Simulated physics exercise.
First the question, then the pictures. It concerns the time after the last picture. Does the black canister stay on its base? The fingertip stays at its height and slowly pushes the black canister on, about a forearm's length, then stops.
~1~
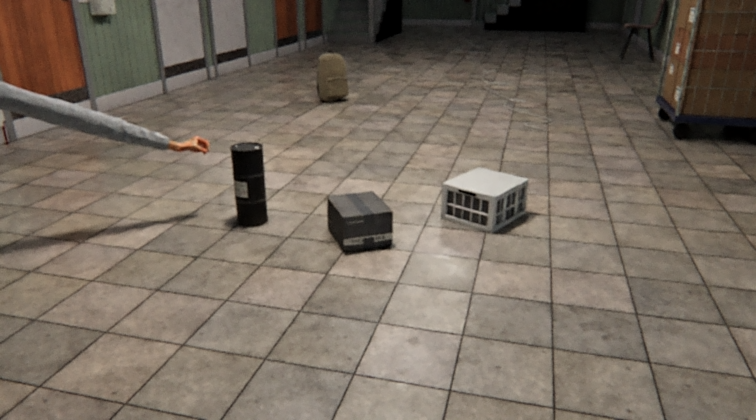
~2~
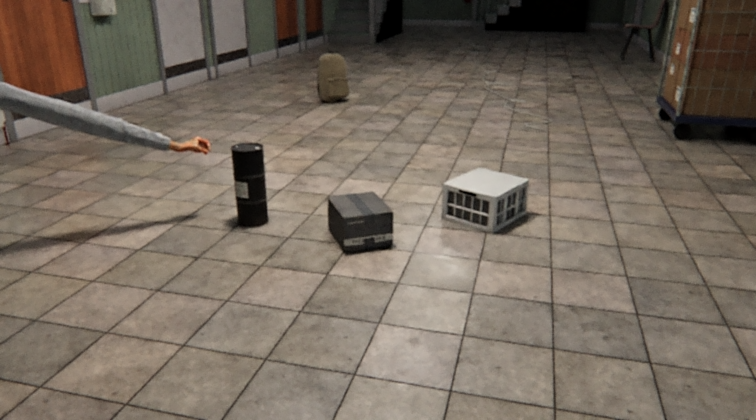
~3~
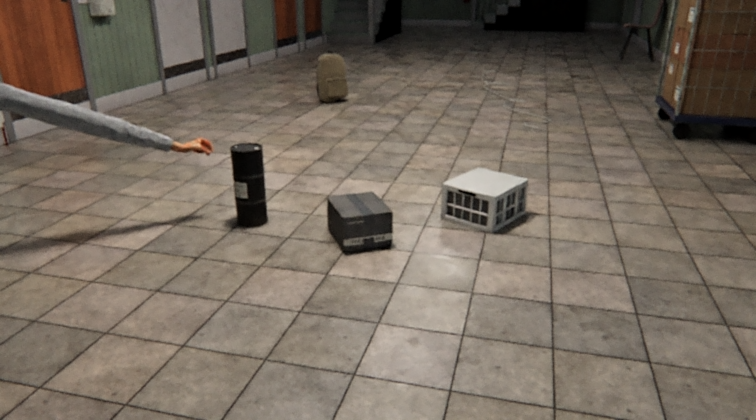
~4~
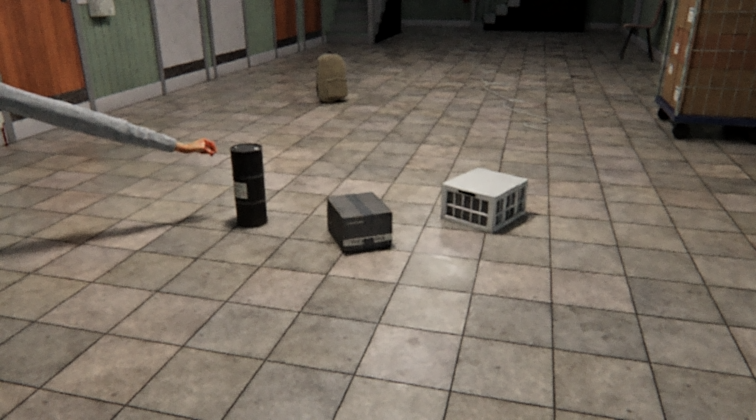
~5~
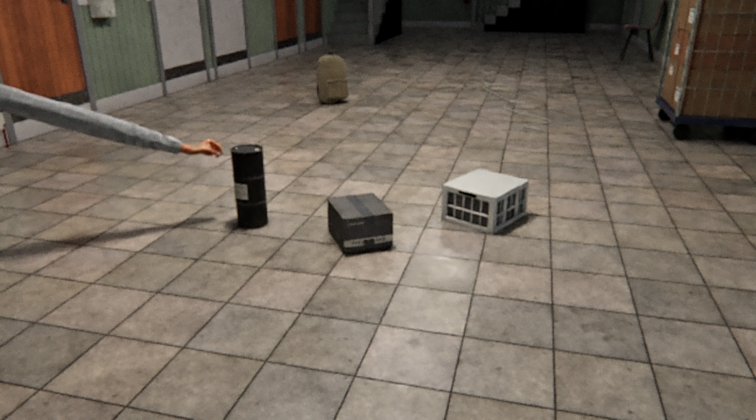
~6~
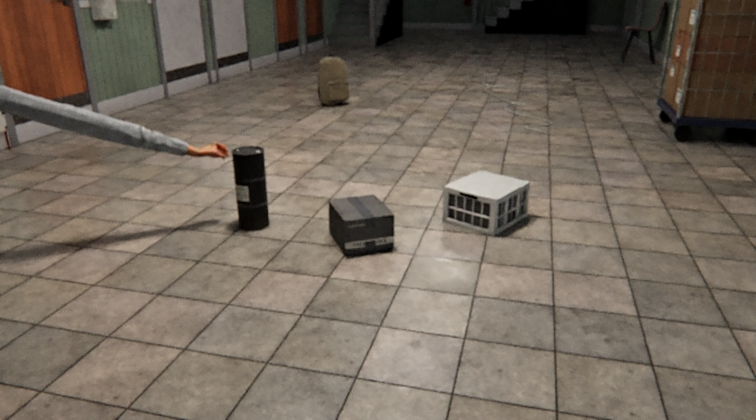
No.
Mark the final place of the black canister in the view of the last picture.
Near (279, 239).
Then, 0.50 s later than the last frame, black canister tilted by 23° near (266, 187).
Then, 0.90 s later than the last frame, black canister tilted by 59° near (295, 198).
Then, 1.40 s later than the last frame, black canister on its side near (294, 217).
Then, 1.90 s later than the last frame, black canister on its side near (287, 232).
When it is over, lying over on the floor, black canister. End places, in pixels of the last picture, black canister near (279, 239).
